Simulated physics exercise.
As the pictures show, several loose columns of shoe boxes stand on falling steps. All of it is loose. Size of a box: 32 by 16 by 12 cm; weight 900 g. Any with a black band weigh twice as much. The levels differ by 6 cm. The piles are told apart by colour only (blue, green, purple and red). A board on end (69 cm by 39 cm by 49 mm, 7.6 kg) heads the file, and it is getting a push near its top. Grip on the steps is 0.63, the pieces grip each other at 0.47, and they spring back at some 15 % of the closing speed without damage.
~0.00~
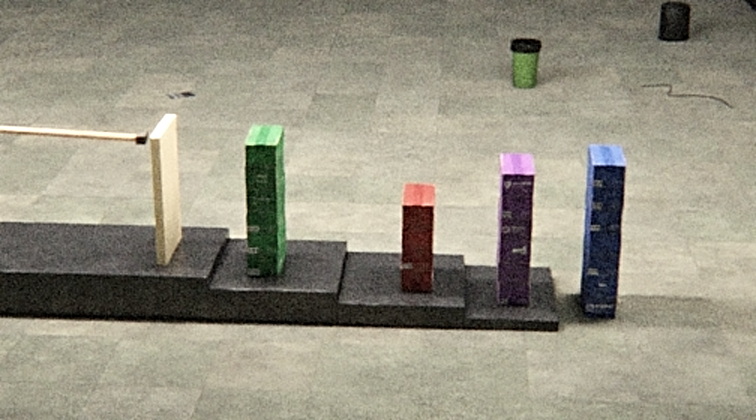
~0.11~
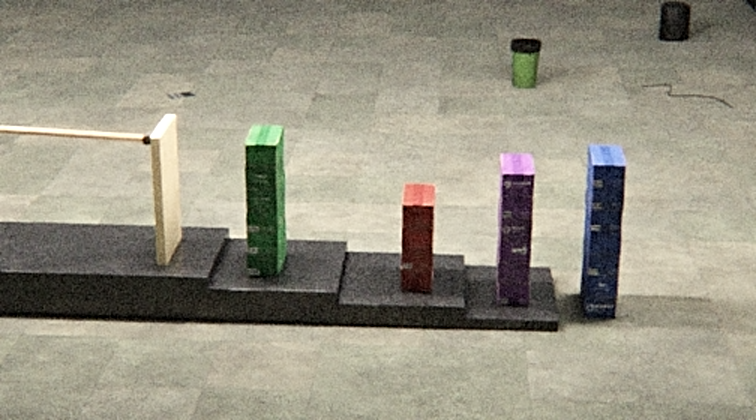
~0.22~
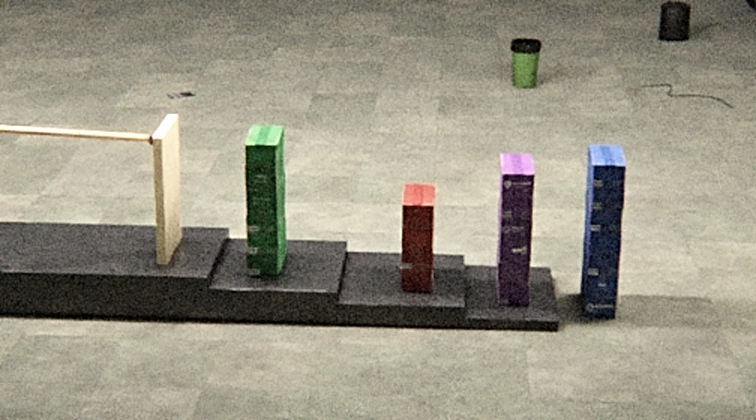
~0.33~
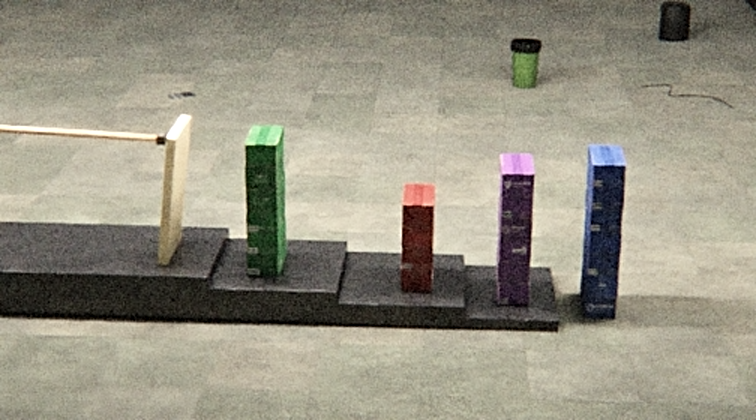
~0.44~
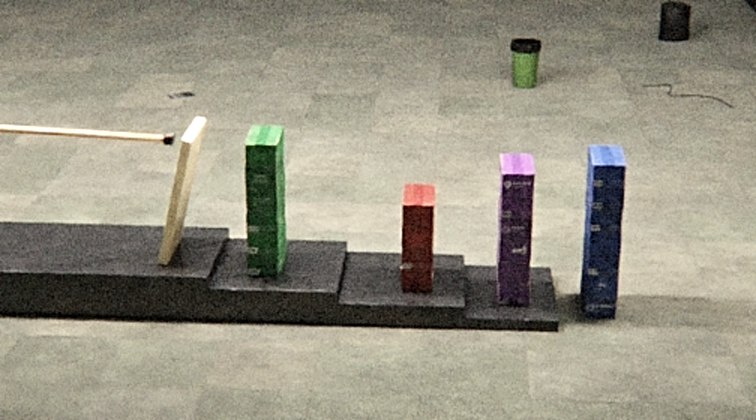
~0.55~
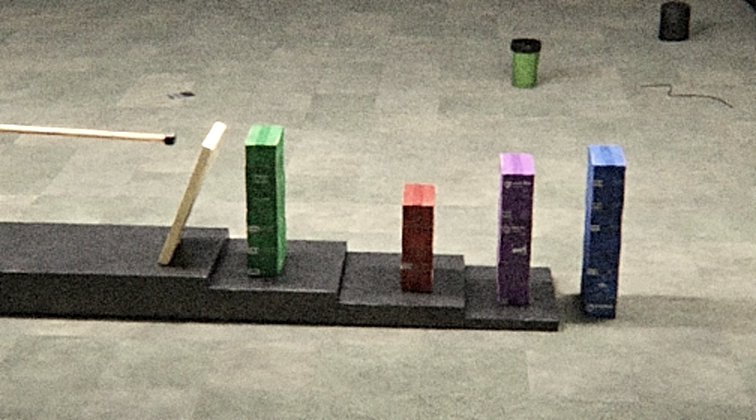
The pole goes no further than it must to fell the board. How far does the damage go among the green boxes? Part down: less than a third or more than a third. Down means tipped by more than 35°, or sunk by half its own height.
Ending down: Over a third.
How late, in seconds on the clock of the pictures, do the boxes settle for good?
Around 3.5 s.
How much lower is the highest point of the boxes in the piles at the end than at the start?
Some 46 cm lower.
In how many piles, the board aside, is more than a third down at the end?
4 in all.
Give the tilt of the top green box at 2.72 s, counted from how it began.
Roughly 90°.
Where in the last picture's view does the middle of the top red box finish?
At about (505, 259).
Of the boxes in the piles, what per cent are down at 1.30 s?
By then 25 per cent.
After 1.30 s, board 75° from upright; 6 of the 6 green boxes down (6 of 23 in all colours); top green box 54° from how it stood, 29 cm lower; top red box 9° from how it stood.
After 2.72 s, board 75° from upright; 6 of the 6 green boxes down (22 of 23 in all colours); top green box on its side; top blue box 36° from how it stood, 12 cm lower.
In the end (3.9 s), board 75° from upright; 6 of the 6 green boxes down (21 of 23 in all colours); top green box on its side; top purple box upside down. That is 100 per cent. From the last view, middles, top green box near (458, 235), top purple box near (738, 272).
